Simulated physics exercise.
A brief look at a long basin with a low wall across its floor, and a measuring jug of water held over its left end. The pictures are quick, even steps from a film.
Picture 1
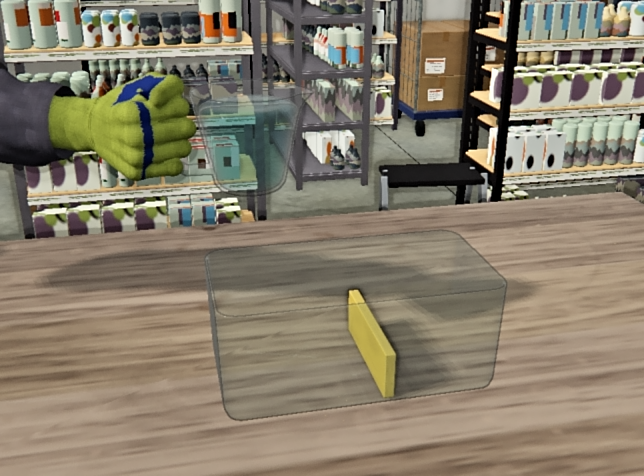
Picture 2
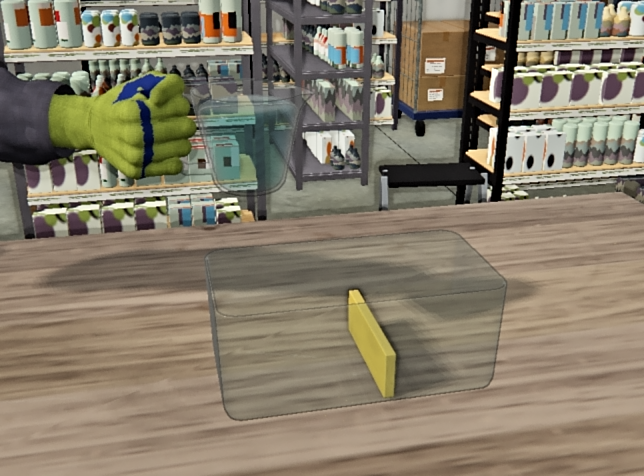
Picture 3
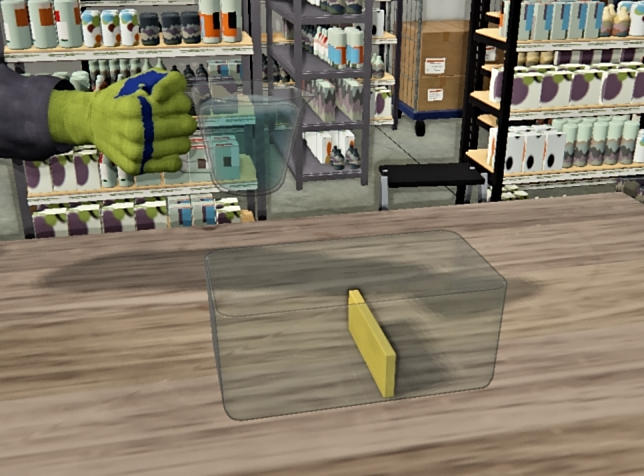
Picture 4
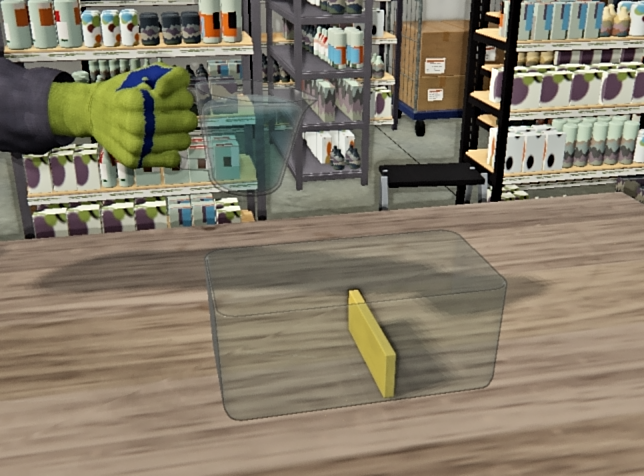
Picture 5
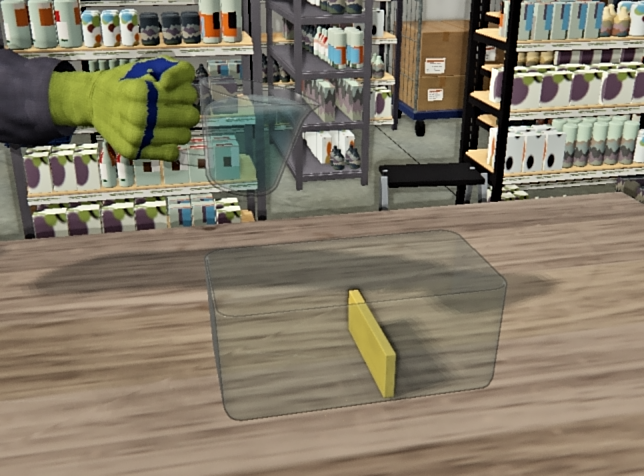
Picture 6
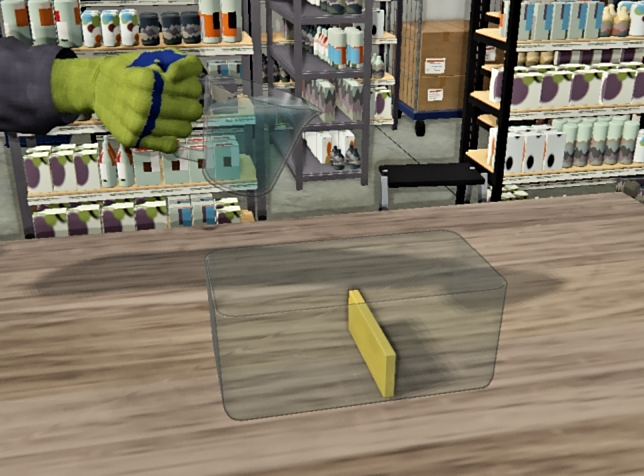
In a store aisle lined with stocked shelves, a fixed camera looks slightly down across a wood-grain tabletop. A clear, long basin sits on it with a low yellow wall across its floor, while a green-gloved hand with blue trim, its dark sleeve reaching in from the left, holds a see-through bluish jug above the basin's left end. The hand turns, tilting the jug gradually rightward from upright, while everything else stays still.
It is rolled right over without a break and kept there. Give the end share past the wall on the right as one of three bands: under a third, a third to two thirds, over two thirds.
After it calms, what's right of the wall is a middling share, one third to two thirds.
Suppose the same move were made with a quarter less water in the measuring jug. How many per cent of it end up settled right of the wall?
Best guess: Around 30 %.
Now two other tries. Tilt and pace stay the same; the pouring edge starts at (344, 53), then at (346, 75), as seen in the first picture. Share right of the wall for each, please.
In turn 85 % and 85 %.
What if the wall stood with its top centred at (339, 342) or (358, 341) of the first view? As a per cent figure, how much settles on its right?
You'd get roughly 85 per cent the first time and roughly 75 per cent the second.
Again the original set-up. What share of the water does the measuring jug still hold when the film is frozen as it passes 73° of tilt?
It still holds close to 55 per cent at that lean.
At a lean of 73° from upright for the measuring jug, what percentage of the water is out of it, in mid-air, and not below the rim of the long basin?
About 25 per cent.
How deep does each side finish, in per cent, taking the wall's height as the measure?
Once still, it is 10 % on the left and 20 % on the right.
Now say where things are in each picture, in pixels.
In the first picture, it leans 0°; its right rim is at (314, 90); the water meets the walls at (197, 107) and (296, 103); the long basin's rim runs from (210, 283) to (480, 257); the wall's top is at (371, 321).
In the second picture, it leans 1°; its right rim is at (314, 90); the water meets the walls at (197, 107) and (296, 102).
In the third picture, it leans 3°; its right rim is at (316, 93); the water meets the walls at (199, 106) and (298, 103).
In the fourth picture, it leans 6°; its right rim is at (318, 97); the water meets the walls at (201, 107) and (301, 103).
In the fifth picture, it leans 11°; its right rim is at (321, 103); the water meets the walls at (204, 108) and (307, 104).
In the sixth picture, it leans 17°; its right rim is at (324, 110); the water meets the walls at (208, 109) and (315, 106).
A moment on, the measuring jug is tipped part way and 54 per cent is still to pour, 3 is left of the wall and 18 right of it.
Next, the measuring jug is tipped right over and 3 per cent is still to pour, 40 is left of the wall and 50 right of it.
Then the measuring jug is tipped right over and 0 per cent is still to pour, 48 is left of the wall and 51 right of it.
Later the measuring jug is tipped right over and 0 per cent is still to pour, 48 is left of the wall and 51 right of it.
In the end 48 per cent lies left of the wall, 51 right of it and 1 outside.
